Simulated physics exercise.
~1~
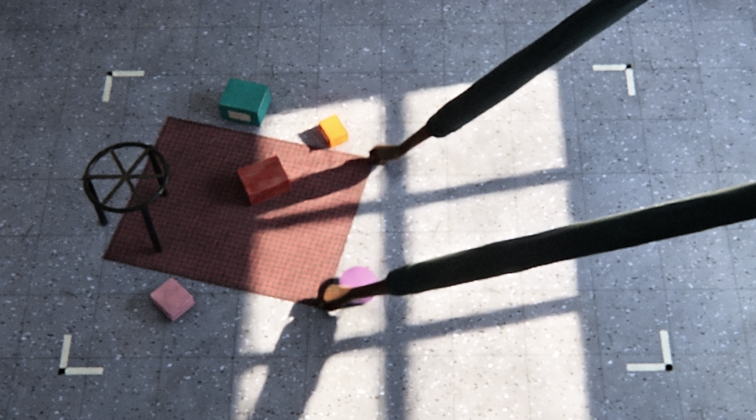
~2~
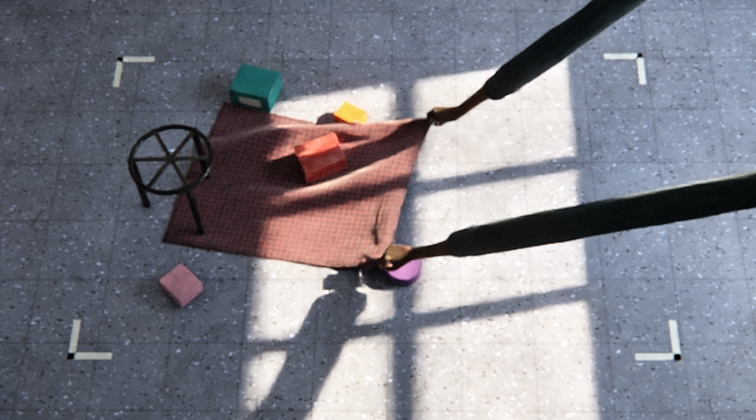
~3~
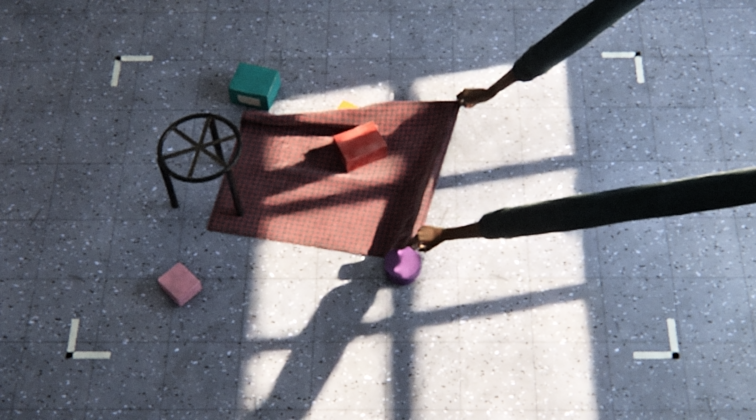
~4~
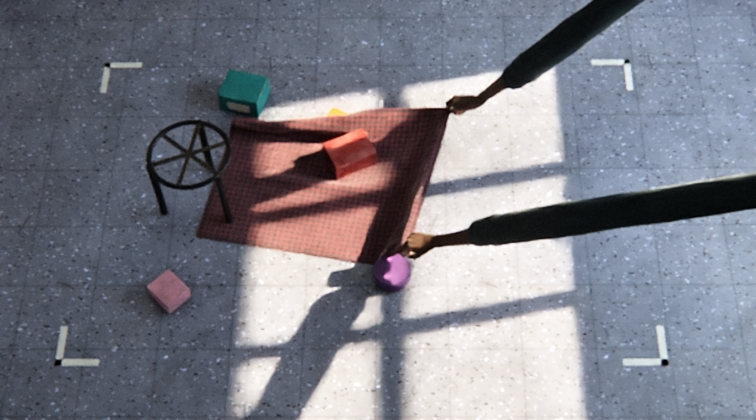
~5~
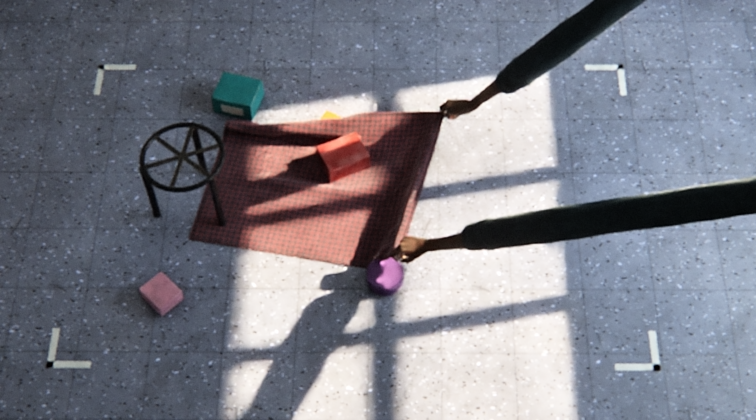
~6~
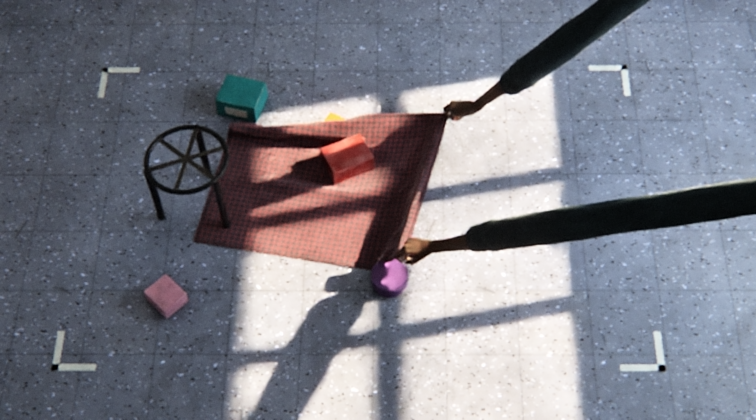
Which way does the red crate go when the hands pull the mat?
The red crate moves to the right along with the mat.
